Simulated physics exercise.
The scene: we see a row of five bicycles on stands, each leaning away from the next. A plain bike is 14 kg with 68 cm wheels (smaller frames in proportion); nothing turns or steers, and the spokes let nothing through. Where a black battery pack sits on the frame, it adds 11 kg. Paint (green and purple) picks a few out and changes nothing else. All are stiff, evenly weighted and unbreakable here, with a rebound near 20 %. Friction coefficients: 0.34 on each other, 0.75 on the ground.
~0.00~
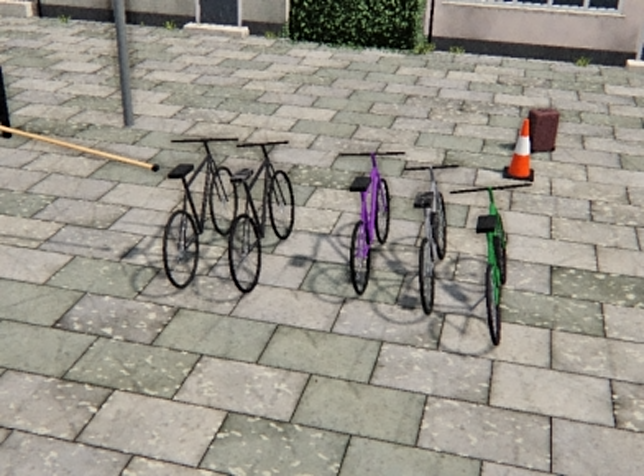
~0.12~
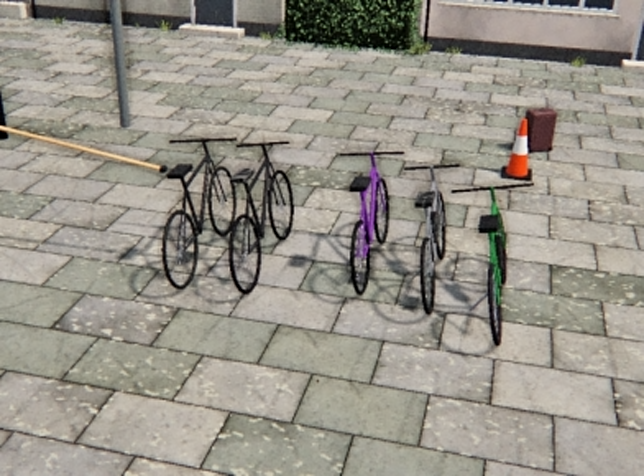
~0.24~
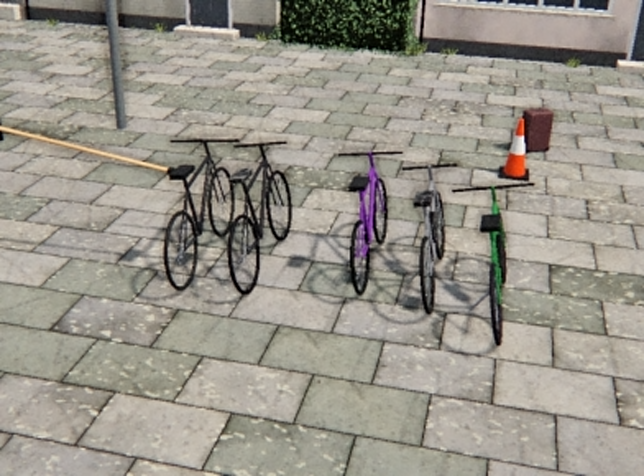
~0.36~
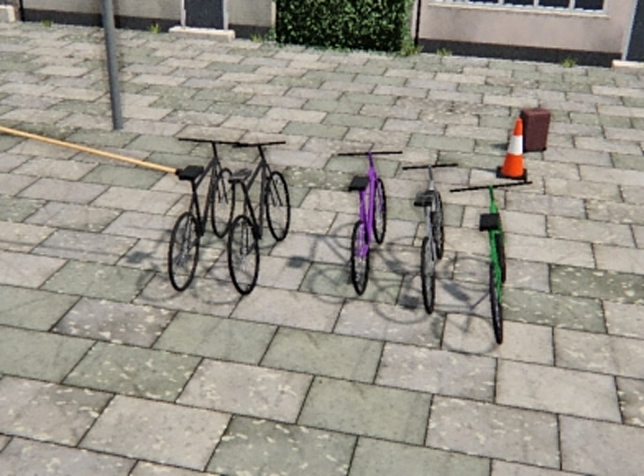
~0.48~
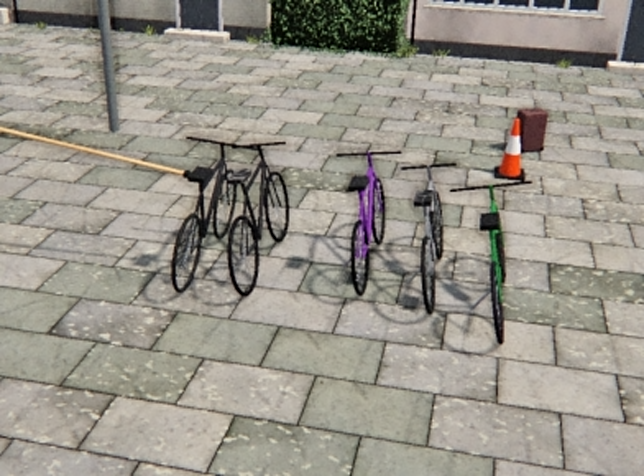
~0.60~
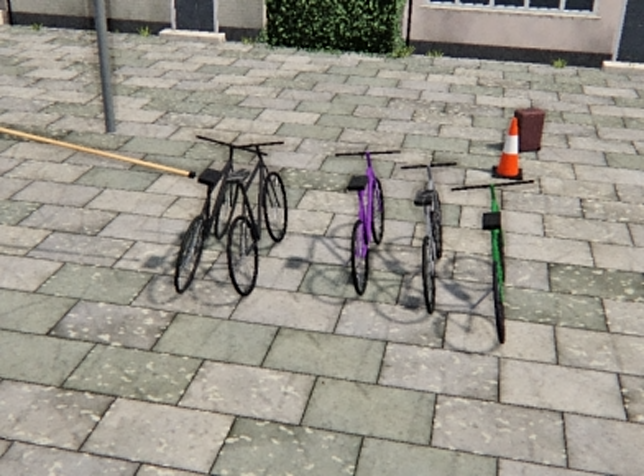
The clip shows five bicycles standing in a row on grey paving near an orange cone as a long pole moves in from the left, meets the leftmost bicycle, and pushes it into a slight lean to the right.
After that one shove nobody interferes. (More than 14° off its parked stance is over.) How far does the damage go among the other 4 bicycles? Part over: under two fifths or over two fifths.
The part is more than two fifths.
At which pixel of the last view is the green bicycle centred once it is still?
Around (567, 295).
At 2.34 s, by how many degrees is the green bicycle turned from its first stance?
About 0°.
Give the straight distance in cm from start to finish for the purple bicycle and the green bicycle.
Purple 80, green 70.
After 1.74 s, 1 of the 4 other bicycles over.
After 2.34 s, 2 of the 4 other bicycles over; purple bicycle leaning 38°.
After 4.08 s, 4 of the 4 other bicycles over; purple bicycle leaning 75°; green bicycle leaning 50°.
At rest (4.9 s), 4 of the 4 other bicycles over; green bicycle lying flat; purple bicycle leaning 70°. That is 100 per cent. Not one is left standing. As the last picture would show them, middles, green bicycle near (567, 295), purple bicycle near (449, 248).
